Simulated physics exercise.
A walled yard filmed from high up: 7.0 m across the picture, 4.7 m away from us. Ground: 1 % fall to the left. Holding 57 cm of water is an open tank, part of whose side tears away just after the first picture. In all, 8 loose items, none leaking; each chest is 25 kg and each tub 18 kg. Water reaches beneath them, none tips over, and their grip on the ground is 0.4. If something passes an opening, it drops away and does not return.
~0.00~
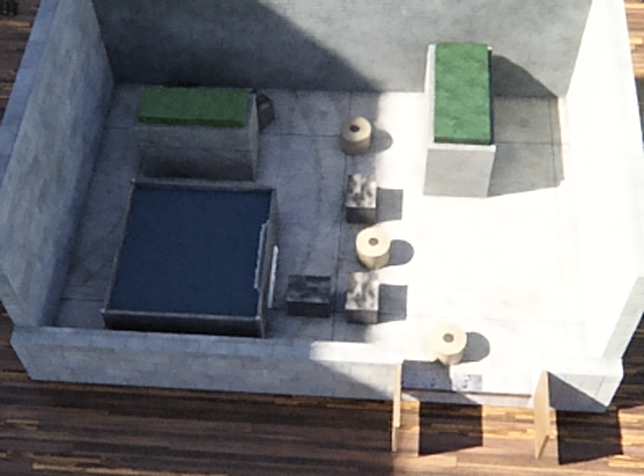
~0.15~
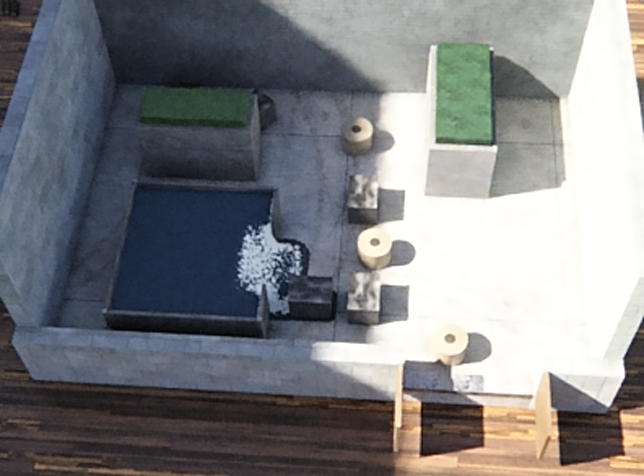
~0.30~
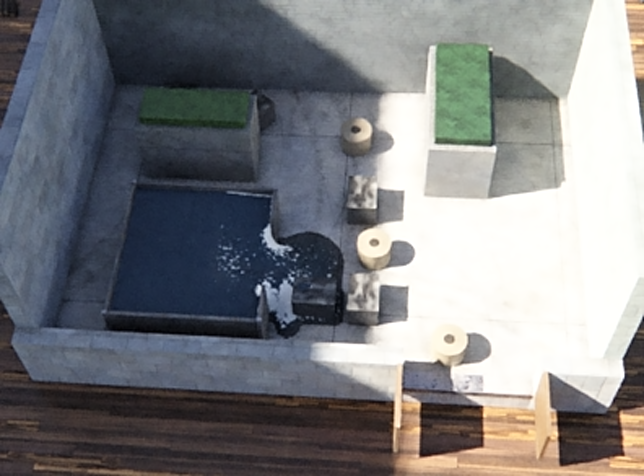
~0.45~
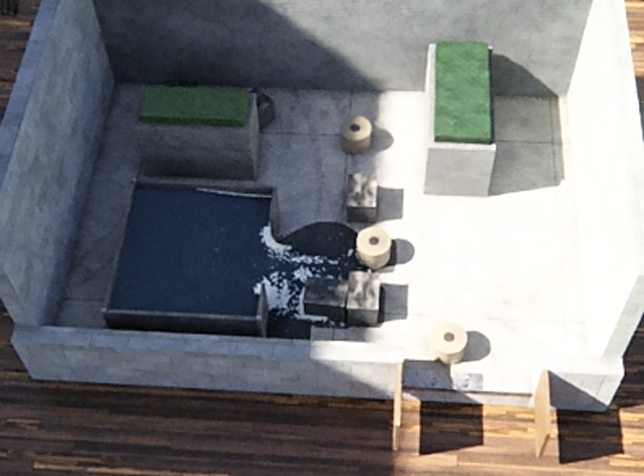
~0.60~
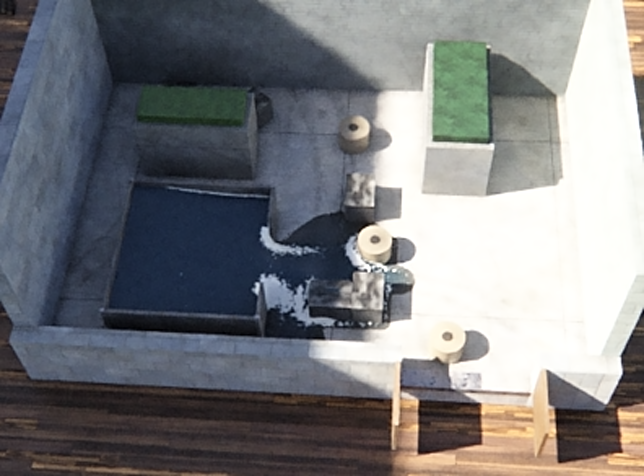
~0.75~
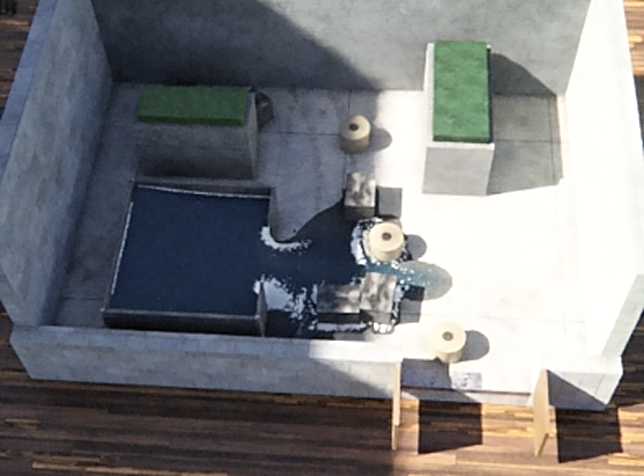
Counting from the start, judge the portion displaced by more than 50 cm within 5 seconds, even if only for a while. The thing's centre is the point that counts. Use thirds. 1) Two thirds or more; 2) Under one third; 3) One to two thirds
Option 3: One to two thirds.
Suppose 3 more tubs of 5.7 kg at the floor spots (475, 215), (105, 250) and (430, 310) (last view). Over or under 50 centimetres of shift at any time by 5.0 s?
Going through them, I'd say exceeds it, falls short and finally exceeds it.
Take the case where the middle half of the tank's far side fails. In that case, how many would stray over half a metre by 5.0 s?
So the tally would be 1.
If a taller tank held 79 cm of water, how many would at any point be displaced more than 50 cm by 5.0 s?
Count under that change: 5.
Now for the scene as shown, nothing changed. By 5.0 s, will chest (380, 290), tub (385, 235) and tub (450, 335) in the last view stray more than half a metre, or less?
Beyond the mark, beyond the mark, beyond the mark.
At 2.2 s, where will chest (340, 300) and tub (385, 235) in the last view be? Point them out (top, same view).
About (465, 332) for the first and (533, 206) for the second.
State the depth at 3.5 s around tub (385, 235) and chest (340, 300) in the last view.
I'd estimate 12 cm for the first and 16 cm for the second.
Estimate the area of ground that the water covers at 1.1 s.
About 9.5 m2.
After 1.1 s 3 of 8 are over 50 cm from their spots; 0 afloat.
After 2.2 s 4 of 8 are over 50 cm from their spots; 1 afloat.
After 3.5 s 4 of 8 are over 50 cm from their spots; 3 afloat.
After 5.0 s 4 of 8 are over 50 cm from their spots, and 4 have been at some point; 3 afloat.
